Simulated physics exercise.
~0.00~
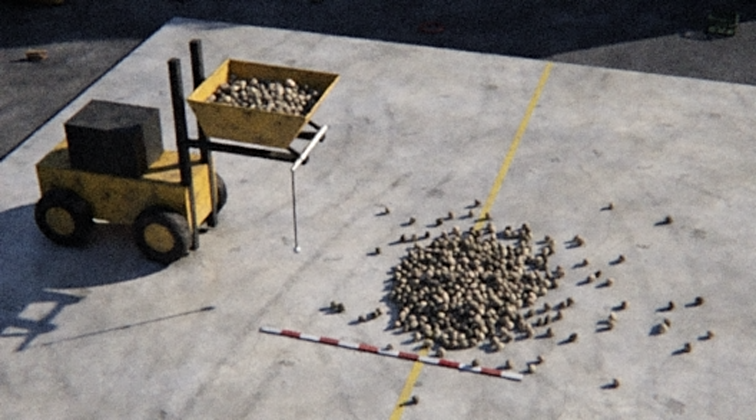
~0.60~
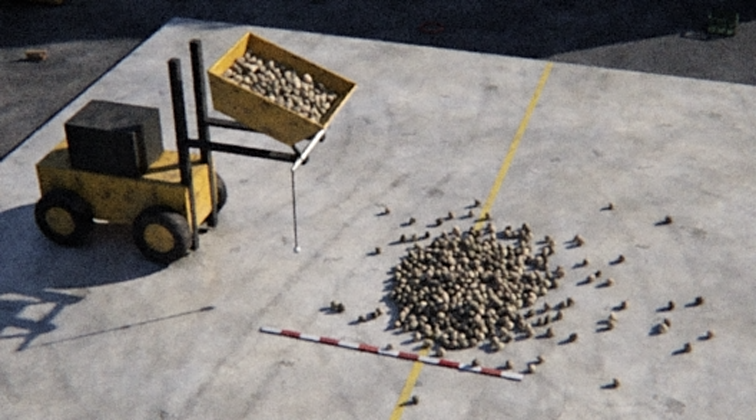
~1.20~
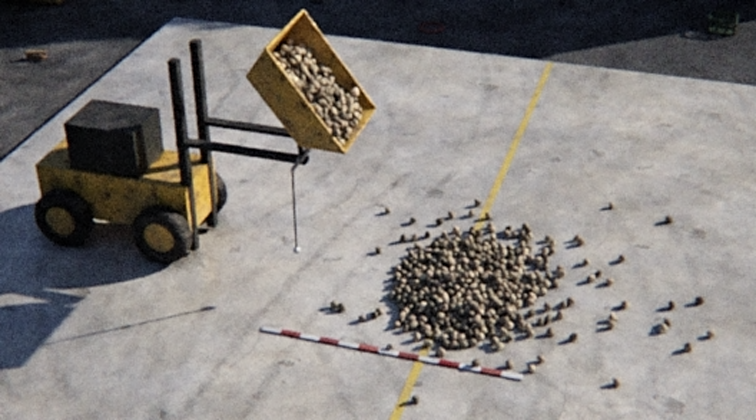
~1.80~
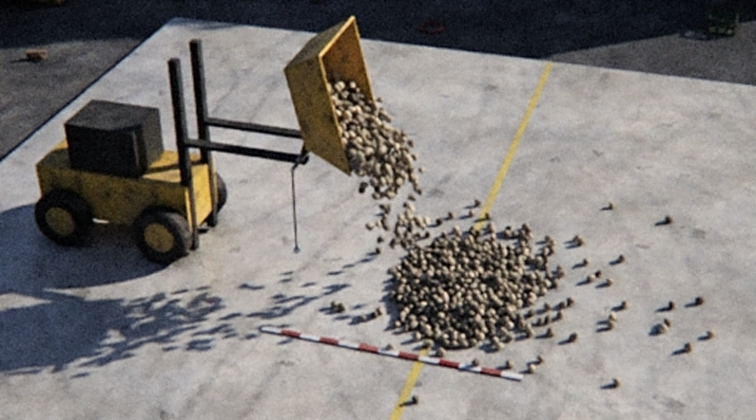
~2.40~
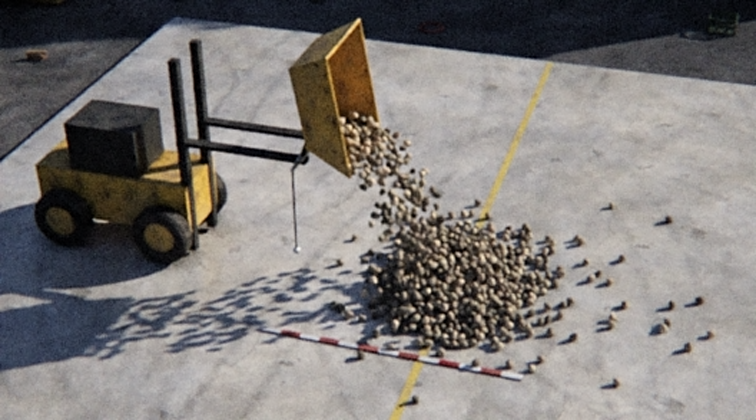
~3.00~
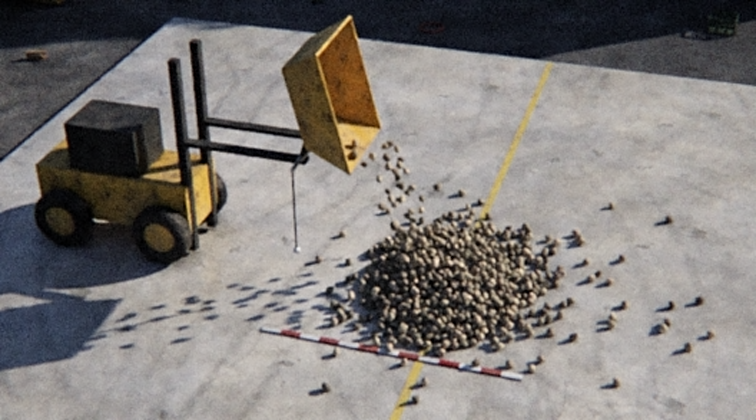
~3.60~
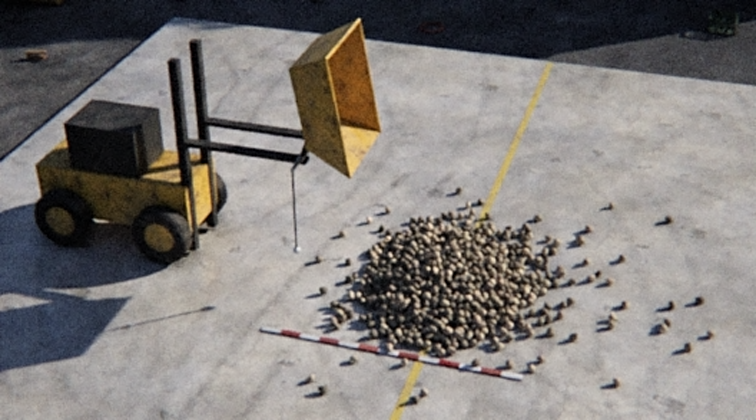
On a sunlit concrete floor, a small yellow forklift tipped its raised skip forward, and the stones slid out onto the loose heap beside a yellow line, until the skip hung empty above a wider pile with strays scattered around it.
